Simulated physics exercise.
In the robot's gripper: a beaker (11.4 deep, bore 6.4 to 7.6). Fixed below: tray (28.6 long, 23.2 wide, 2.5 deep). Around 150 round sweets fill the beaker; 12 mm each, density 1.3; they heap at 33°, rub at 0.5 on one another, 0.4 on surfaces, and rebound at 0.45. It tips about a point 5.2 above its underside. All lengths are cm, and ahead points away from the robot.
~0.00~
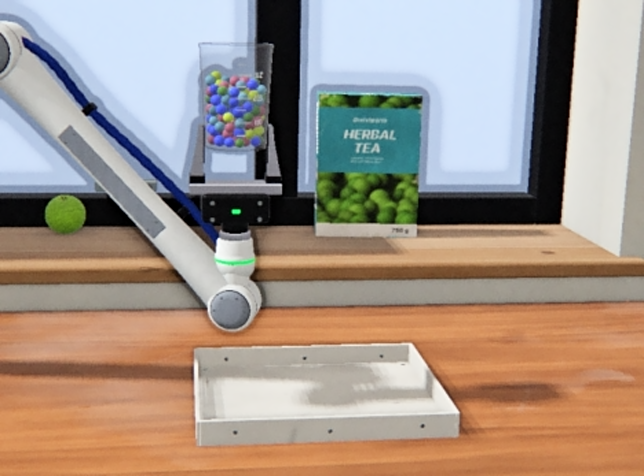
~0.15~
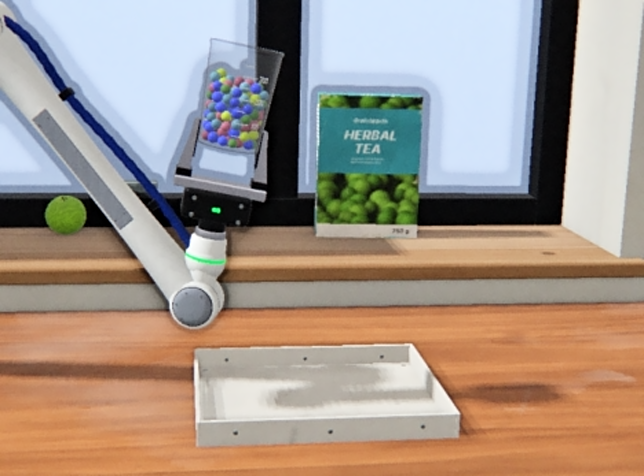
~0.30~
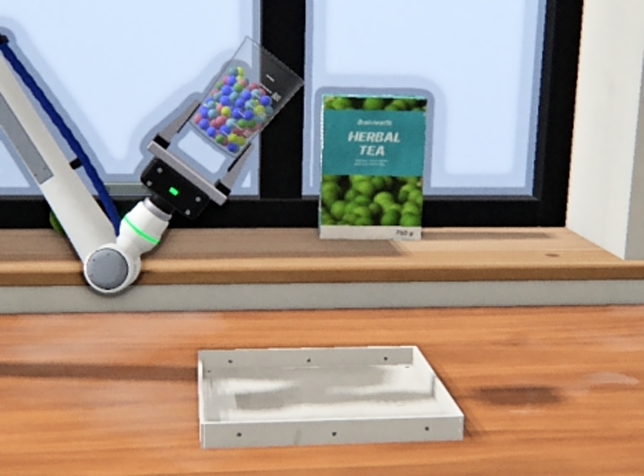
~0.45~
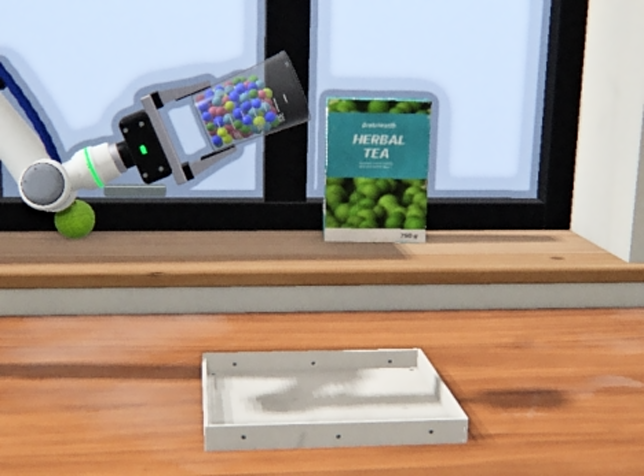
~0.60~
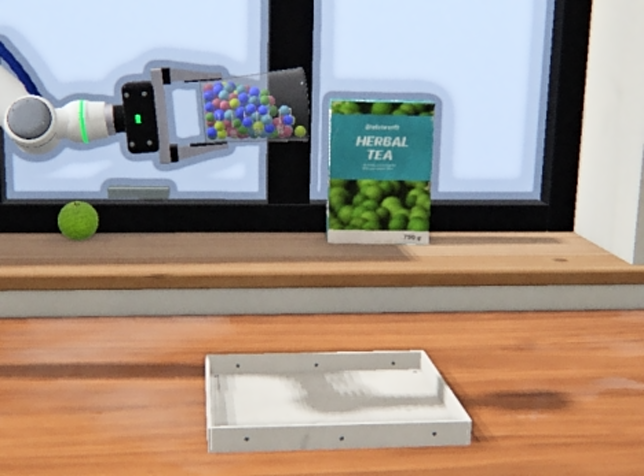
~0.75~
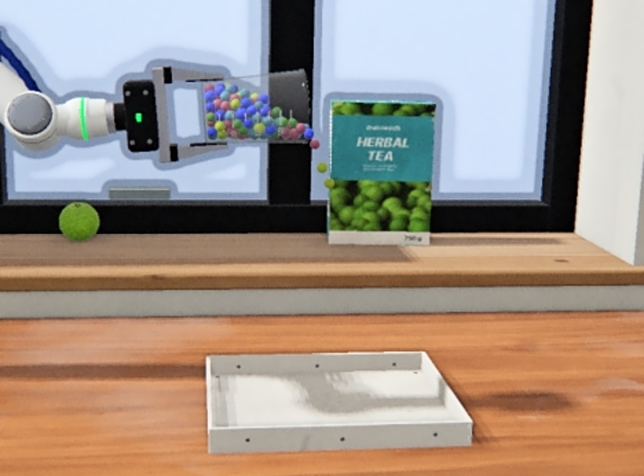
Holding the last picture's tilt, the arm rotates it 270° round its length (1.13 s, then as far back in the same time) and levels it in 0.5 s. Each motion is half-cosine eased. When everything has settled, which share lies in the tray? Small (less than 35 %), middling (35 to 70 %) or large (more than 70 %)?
Answer: Middling; 35 to 70 % of the round sweets finish in the tray.
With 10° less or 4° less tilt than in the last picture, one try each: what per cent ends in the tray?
About 15 and 35 per cent.
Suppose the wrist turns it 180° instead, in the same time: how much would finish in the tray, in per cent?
It would be near 40 per cent.
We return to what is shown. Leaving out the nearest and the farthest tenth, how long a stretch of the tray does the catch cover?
About 20 cm.
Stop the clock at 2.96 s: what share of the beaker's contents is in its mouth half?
Some 40 per cent.
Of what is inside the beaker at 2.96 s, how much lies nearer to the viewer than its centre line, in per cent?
About 75 per cent.
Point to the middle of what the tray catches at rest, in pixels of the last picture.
Near (361, 394).
After 1.85 s, tipped 86°, highest piece 38 above the table; 105 in the beaker, 33 in the tray, 1 on the table or floor, 14 in flight or on a rim.
After 2.96 s, tipped 86°, highest piece 39 above the table; 79 in the beaker, 68 in the tray, 3 on the table or floor, 3 in flight or on a rim.
After 3.71 s, upright, highest piece 37 above the table; 78 in the beaker, 72 in the tray, 3 on the table or floor.
After 4.41 s, upright, highest piece 37 above the table; 78 in the beaker, 72 in the tray, 3 on the table or floor.
At rest, 78 in the beaker, 72 in the tray, 3 on the table or floor. That is 47 % in the tray.
